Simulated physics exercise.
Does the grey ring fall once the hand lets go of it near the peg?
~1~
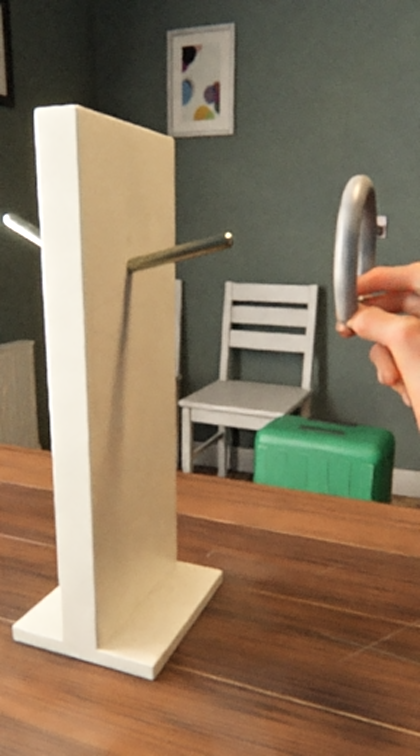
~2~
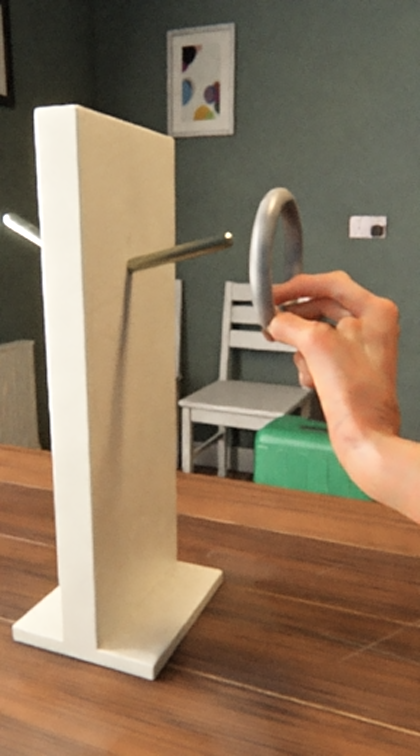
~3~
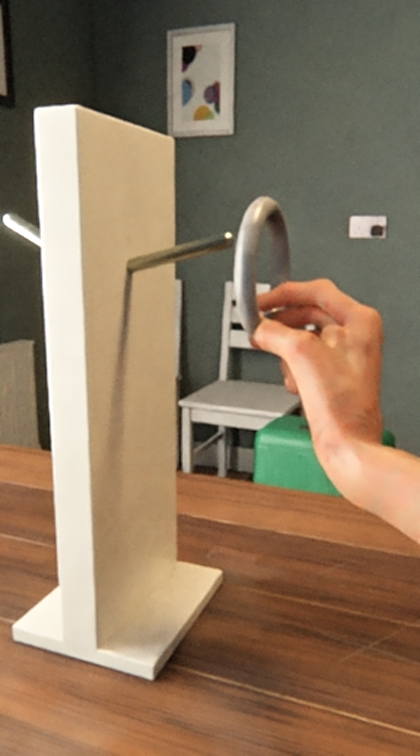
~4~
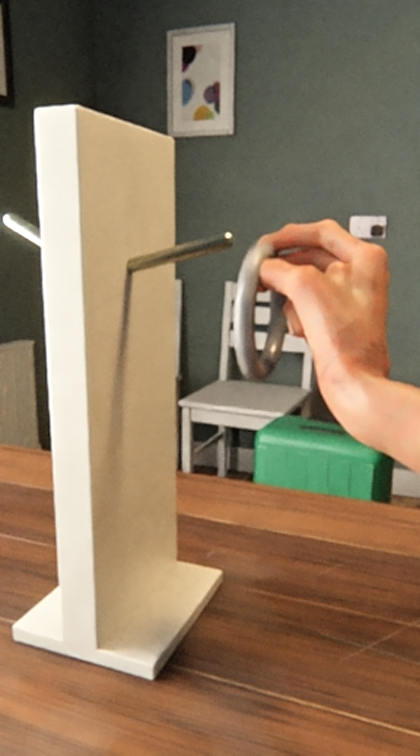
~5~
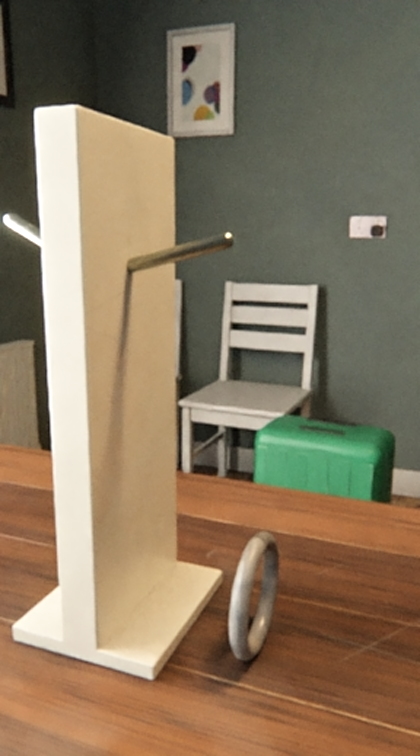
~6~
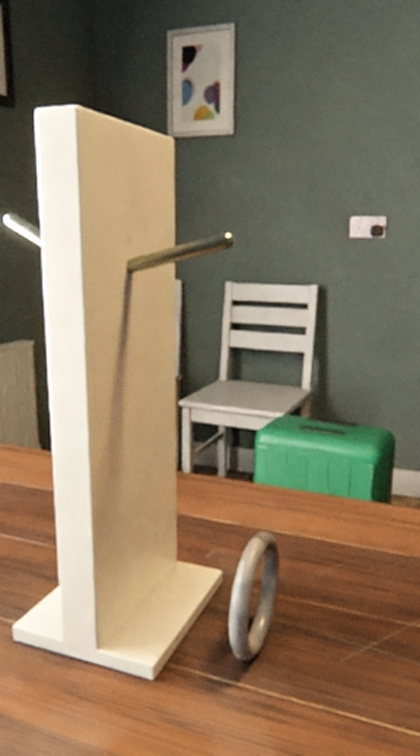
Yes, it does not stay up on the peg. It drops down and ends up on the table beside the white stand.
